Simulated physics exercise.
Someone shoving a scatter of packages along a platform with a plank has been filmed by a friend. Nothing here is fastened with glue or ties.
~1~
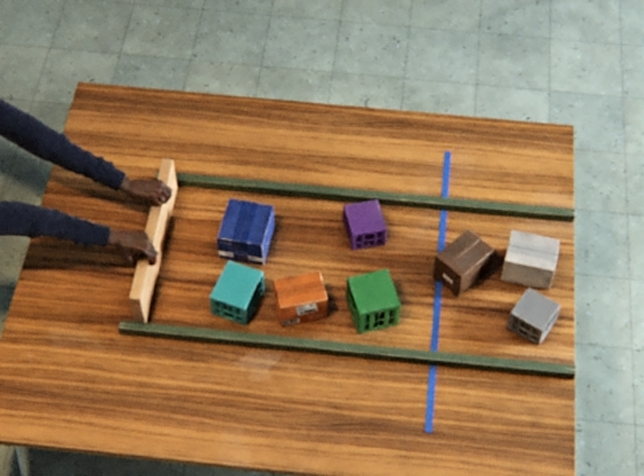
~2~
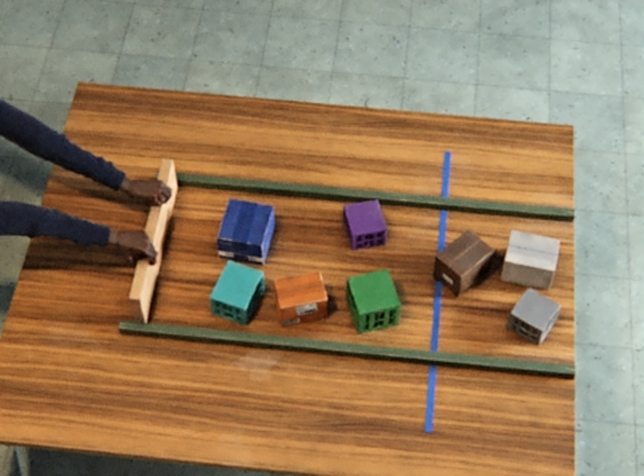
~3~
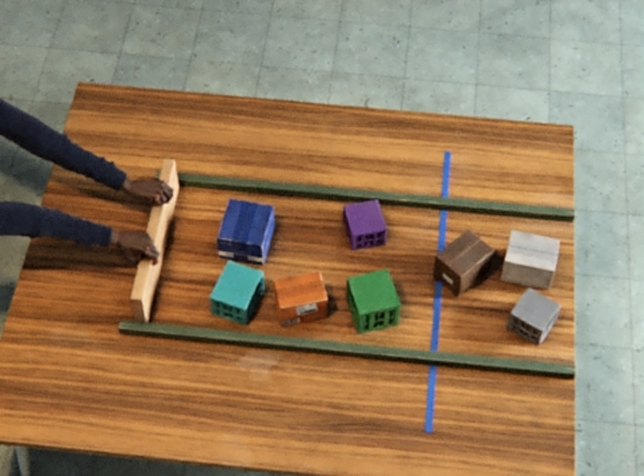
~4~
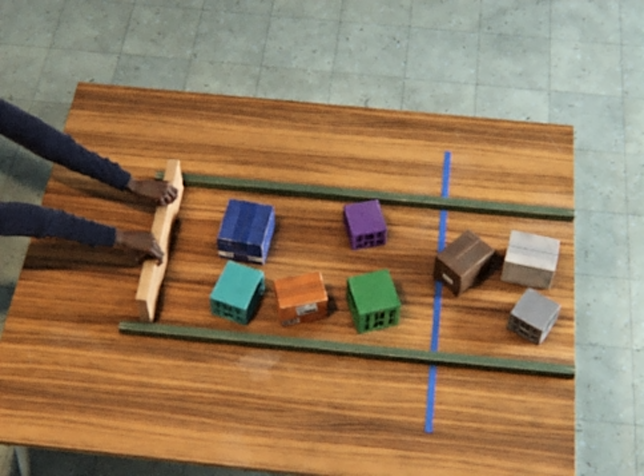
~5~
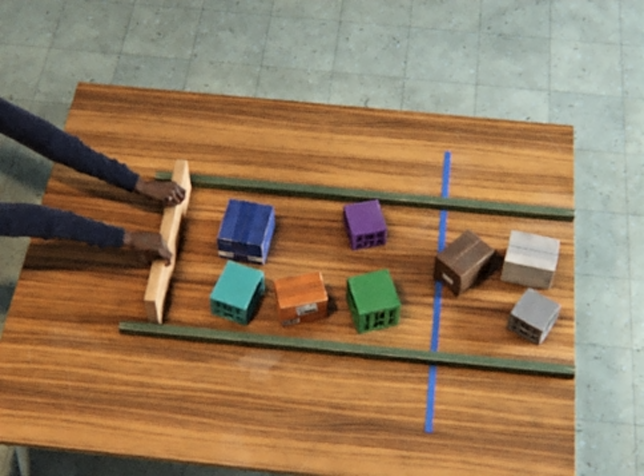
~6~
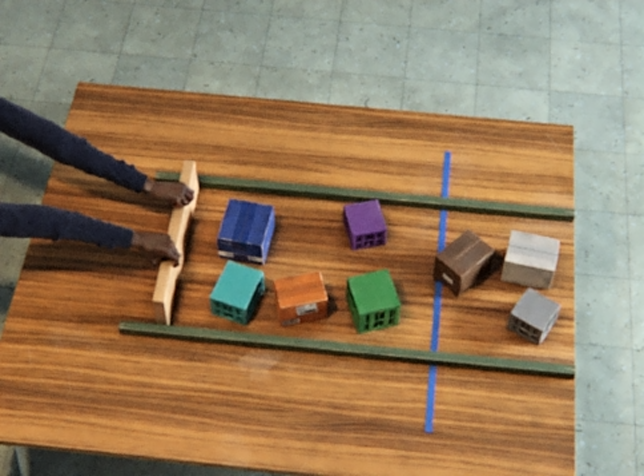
A wood-grain table on a pale tiled floor is seen from above at an angle, the view fixed. Between two dark green rails lie blue, teal, orange, purple and green boxes, with a brown one at a strip of blue tape and a white and a grey one at the right. Two hands at the left first hold a plank still, then slide it slightly rightward, while the boxes stay put.
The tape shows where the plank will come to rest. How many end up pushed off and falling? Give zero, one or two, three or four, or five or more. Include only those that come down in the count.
One or two fall.
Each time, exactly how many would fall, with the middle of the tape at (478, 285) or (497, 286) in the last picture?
In that order 3 and 3.
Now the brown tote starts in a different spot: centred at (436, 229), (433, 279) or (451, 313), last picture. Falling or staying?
At the three spots, the brown tote keeps its place, keeps its place and tips over.
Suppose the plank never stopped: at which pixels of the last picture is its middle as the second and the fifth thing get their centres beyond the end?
About (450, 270), then (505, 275).
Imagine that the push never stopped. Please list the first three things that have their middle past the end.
Grey crate, white box, green crate.
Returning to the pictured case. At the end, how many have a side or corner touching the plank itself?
It touches 2.
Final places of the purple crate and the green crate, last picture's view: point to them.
One ends up near (506, 239) and the other near (546, 329).
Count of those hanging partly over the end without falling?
I'd put it at 1.
Soon after, none off yet; grey crate at rest near (533, 317); white box at rest near (530, 260); brown tote at rest near (463, 263).
By the end, the number that fall off is one or two; fallen, grey crate.
